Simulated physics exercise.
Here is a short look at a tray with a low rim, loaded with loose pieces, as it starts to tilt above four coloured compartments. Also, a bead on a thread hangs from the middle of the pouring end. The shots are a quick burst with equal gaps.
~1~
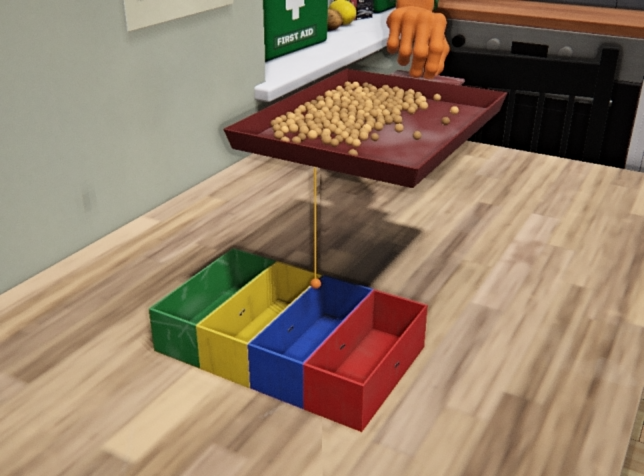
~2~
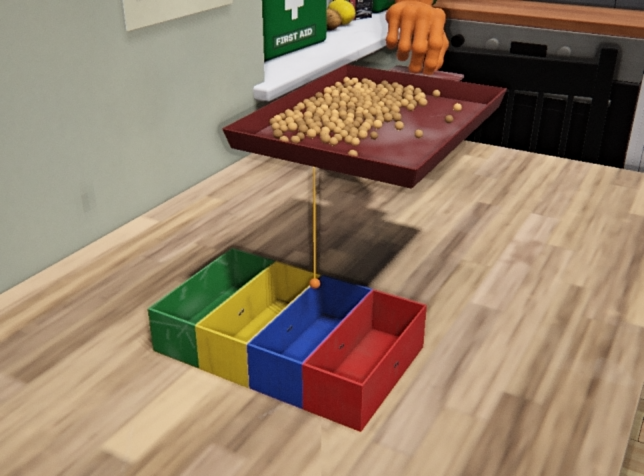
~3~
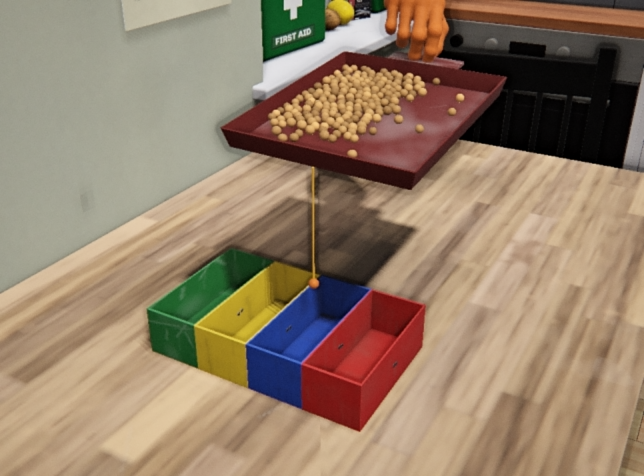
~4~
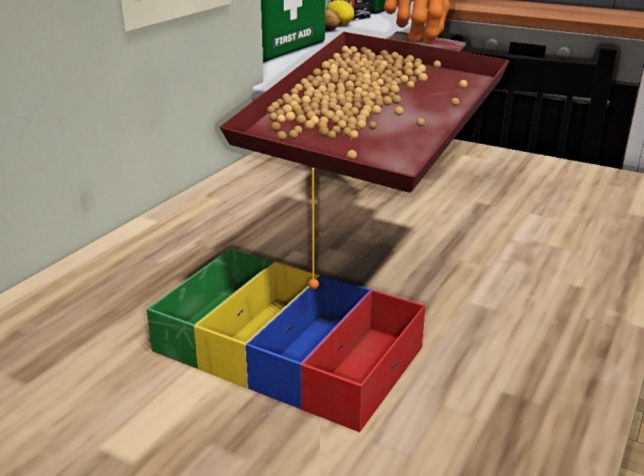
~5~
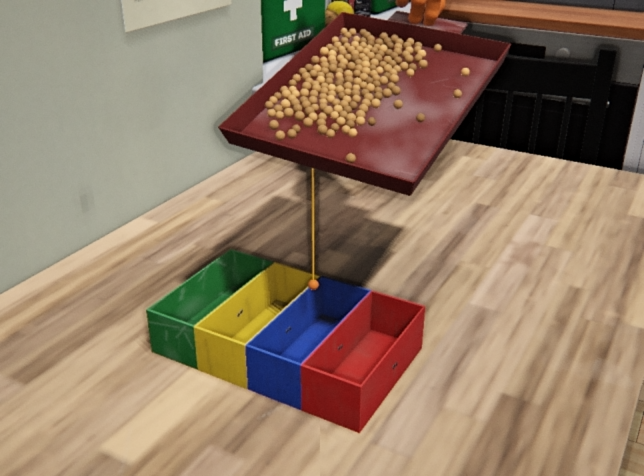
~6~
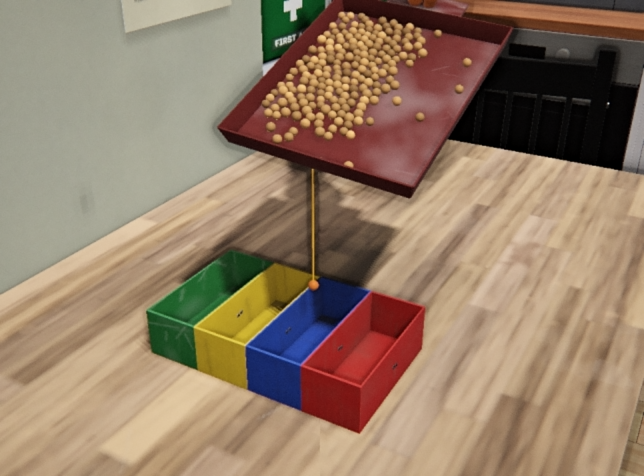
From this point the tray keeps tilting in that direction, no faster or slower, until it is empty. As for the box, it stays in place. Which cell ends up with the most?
The red cell.
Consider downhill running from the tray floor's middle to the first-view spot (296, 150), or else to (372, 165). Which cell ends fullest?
Try 1 - the green one. Try 2 - the red one.
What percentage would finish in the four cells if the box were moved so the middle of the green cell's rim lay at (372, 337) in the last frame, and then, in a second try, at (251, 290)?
Try 1: Some 70 %; try 2: Some 80 %.
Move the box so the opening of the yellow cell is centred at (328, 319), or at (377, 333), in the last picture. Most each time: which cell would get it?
The first time it is that blue cell; the second time it is the cell in yellow.
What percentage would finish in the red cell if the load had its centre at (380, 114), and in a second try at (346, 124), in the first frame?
Share in order: Roughly 50 %, 40 %.
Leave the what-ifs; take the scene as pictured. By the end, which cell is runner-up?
Just behind the top cell comes the blue cell.
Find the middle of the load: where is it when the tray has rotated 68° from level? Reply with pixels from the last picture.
Around (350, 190).
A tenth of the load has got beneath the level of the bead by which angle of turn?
Roughly 70 degrees of turn.
Just after the last frame, tray tipped steeply; roughly half on the tray; just a few in the red cell; just a few in the blue cell; just a few in the yellow cell; roughly a third falling or outside the box.
A moment on, tray tipped past a quarter turn; just a few on the tray; roughly a third in the red cell; about a tenth in the blue cell; just a few in the yellow cell; roughly half falling or outside the box.
Further on, tray tipped past a quarter turn; roughly half in the red cell; about a tenth in the blue cell; about a tenth in the yellow cell; roughly a third falling or outside the box.
When it is over, tray tipped past a quarter turn; roughly half in the red cell; about a tenth in the blue cell; about a tenth in the yellow cell; not one in the green cell; roughly a third outside the box.
